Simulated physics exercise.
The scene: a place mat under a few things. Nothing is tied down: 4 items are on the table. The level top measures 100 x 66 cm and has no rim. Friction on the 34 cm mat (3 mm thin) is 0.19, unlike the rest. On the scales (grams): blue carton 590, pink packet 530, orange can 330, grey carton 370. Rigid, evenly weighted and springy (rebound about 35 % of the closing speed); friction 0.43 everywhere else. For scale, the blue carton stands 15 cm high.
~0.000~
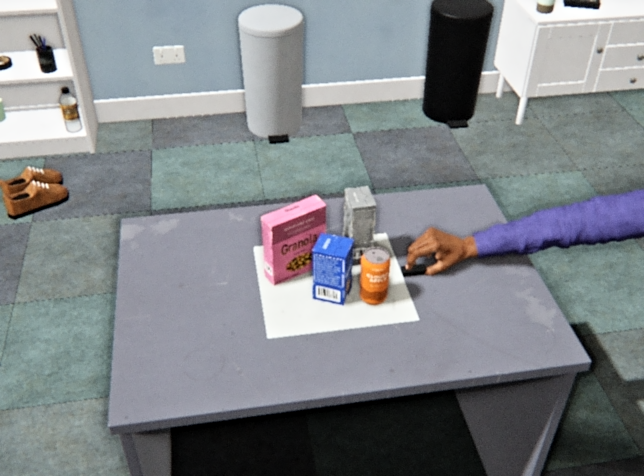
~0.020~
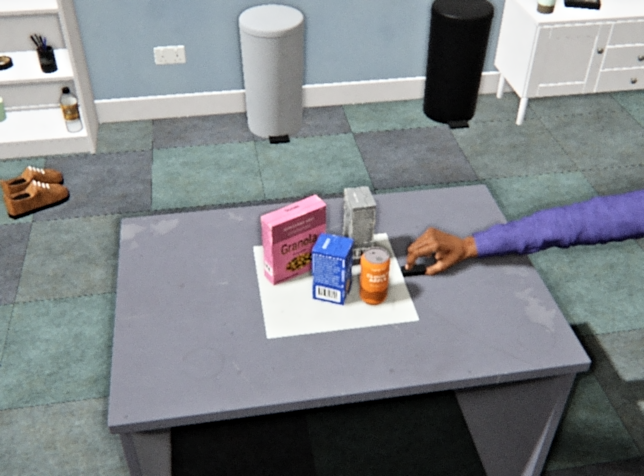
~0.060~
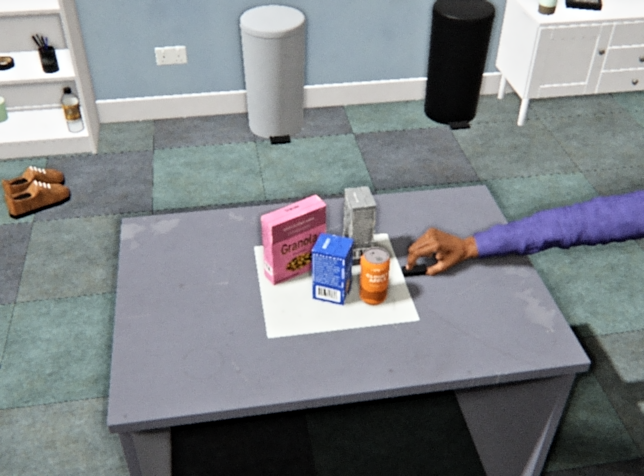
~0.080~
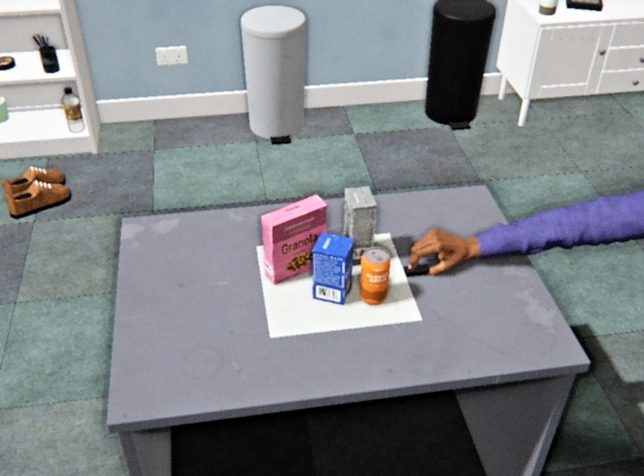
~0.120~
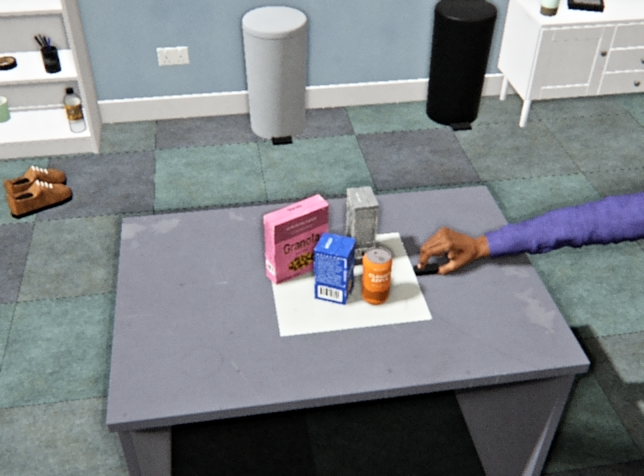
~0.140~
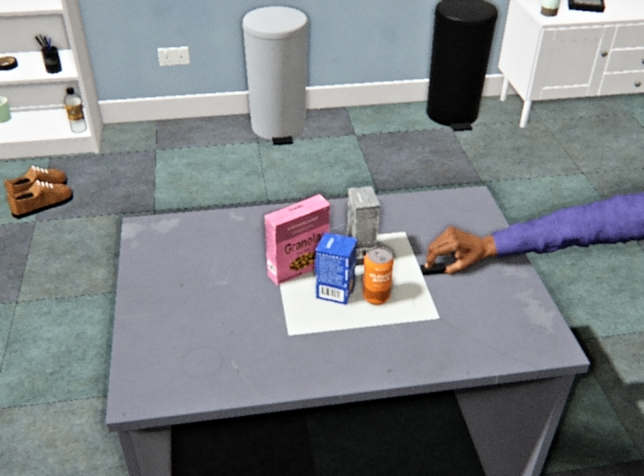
A hand in a purple sleeve held the edge of a white mat on a gray table, then slowly pulled it a little to the right while the four grouped items on it barely moved.
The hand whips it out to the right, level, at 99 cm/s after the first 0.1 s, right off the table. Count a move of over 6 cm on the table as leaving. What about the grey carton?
The grey carton gets shifted.
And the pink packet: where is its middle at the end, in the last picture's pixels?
At about (325, 240).
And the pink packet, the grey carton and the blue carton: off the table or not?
The pink packet is still on the table; the grey carton ends off the table; the blue carton ends on the table.
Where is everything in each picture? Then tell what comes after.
In the first frame, mat out by 0 cm; grey carton (359, 227); blue carton (333, 270).
In the second frame, mat out by 0 cm; orange can (375, 277); blue carton (333, 270).
In the third frame, mat out by 0 cm; pink packet (294, 241); orange can (374, 277).
In the fourth frame, mat out by 1 cm; blue carton (333, 270); pink packet (295, 241).
In the fifth frame, mat out by 3 cm; orange can (377, 277); blue carton (335, 269).
In the sixth frame, mat out by 5 cm; grey carton (362, 227); pink packet (298, 241).
Around 0.34 s, mat out by 25 cm; grey carton shifted 8 cm near (393, 224); blue carton shifted 8 cm; orange can shifted 8 cm.
Around 0.64 s, mat out by 54 cm; grey carton shifted 33 cm near (491, 215); orange can shifted 33 cm; blue carton shifted 18 cm.
Around 0.84 s, mat out by 74 cm; orange can and grey carton now off the table; blue carton shifted 18 cm; pink packet shifted 7 cm.
Around 1.04 s, mat out by 86 cm; blue carton shifted 18 cm; pink packet shifted 7 cm.
Finally (1.8 s), off the table, orange can and grey carton; not toppled but over 6 cm from the start, blue carton and pink packet.
